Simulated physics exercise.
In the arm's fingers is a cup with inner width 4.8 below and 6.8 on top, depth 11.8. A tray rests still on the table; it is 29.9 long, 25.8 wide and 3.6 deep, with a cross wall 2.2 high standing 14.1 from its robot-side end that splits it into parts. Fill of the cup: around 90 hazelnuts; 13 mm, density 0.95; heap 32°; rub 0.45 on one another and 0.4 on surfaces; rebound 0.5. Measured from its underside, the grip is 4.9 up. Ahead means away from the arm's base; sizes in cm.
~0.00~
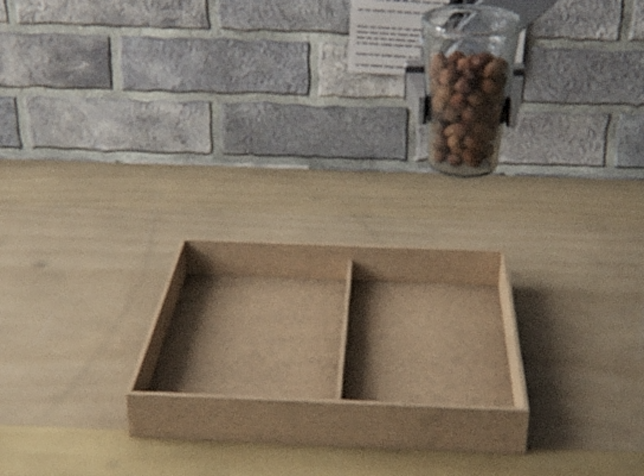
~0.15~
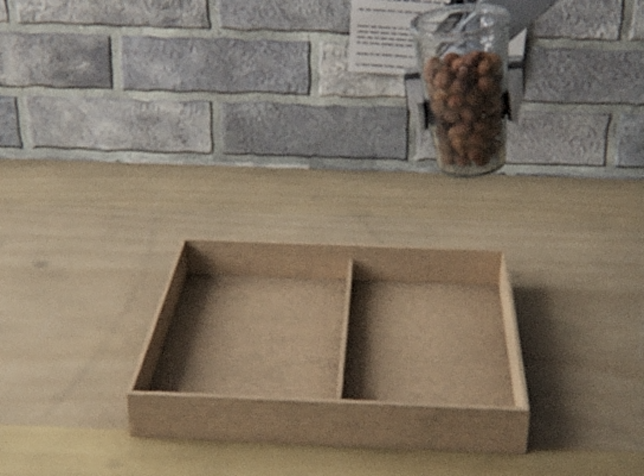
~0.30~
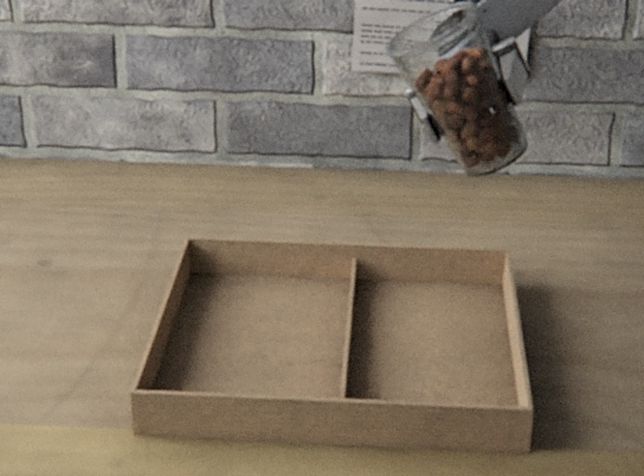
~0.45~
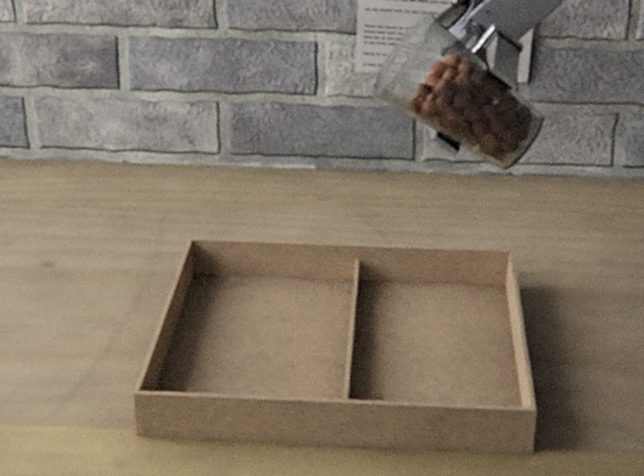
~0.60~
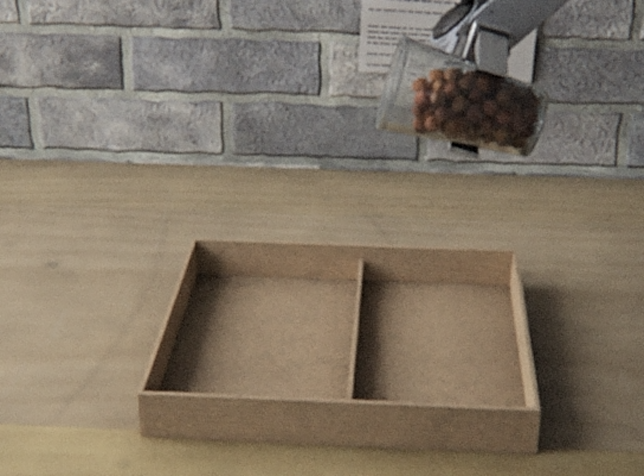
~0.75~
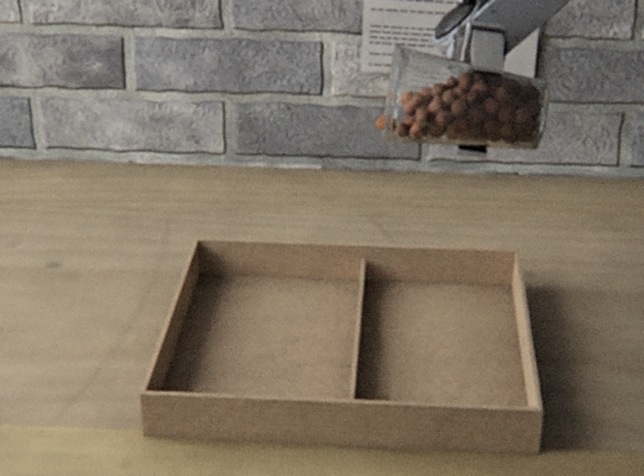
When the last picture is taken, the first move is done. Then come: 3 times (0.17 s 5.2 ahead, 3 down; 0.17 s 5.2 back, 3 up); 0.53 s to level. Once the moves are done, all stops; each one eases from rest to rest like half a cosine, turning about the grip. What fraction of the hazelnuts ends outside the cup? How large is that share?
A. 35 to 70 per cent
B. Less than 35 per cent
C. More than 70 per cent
35 to 70 per cent.
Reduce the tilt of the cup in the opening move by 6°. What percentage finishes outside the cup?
Close to 40 in a hundred, I'd say.
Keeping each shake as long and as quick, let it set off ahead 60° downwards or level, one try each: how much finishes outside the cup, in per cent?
Near 25 and 80 percent respectively.
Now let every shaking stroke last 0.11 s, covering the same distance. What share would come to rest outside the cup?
I'd expect some 65 per cent.
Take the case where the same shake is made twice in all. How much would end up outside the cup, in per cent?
It would be near 50 per cent.
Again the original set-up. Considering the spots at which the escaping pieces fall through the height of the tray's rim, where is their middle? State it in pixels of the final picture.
Their middle lies around (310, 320).
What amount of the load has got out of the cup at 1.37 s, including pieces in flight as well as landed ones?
By then near 40 % is out.
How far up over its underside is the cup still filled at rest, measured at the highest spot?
Roughly 5.5 centimetres.
By 1.37 s, tilted 83° forward, highest piece 23 above the table; 55 in the cup, 26 in the far-side part, 4 in the robot-side part, 8 in flight or on a rim.
By 1.99 s, tilted 52° forward, highest piece 25 above the table; 43 in the far-side part, 38 in the cup, 11 in the robot-side part, 1 on the table or floor.
By 2.50 s, level, highest piece 23 above the table; 43 in the far-side part, 38 in the cup, 11 in the robot-side part, 1 on the table or floor.
By 3.55 s, level, highest piece 23 above the table; 43 in the far-side part, 38 in the cup, 11 in the robot-side part, 1 on the table or floor.
Final count, 43 in the far-side part, 38 in the cup, 11 in the robot-side part, 1 on the table or floor. That is 59 % outside the cup.
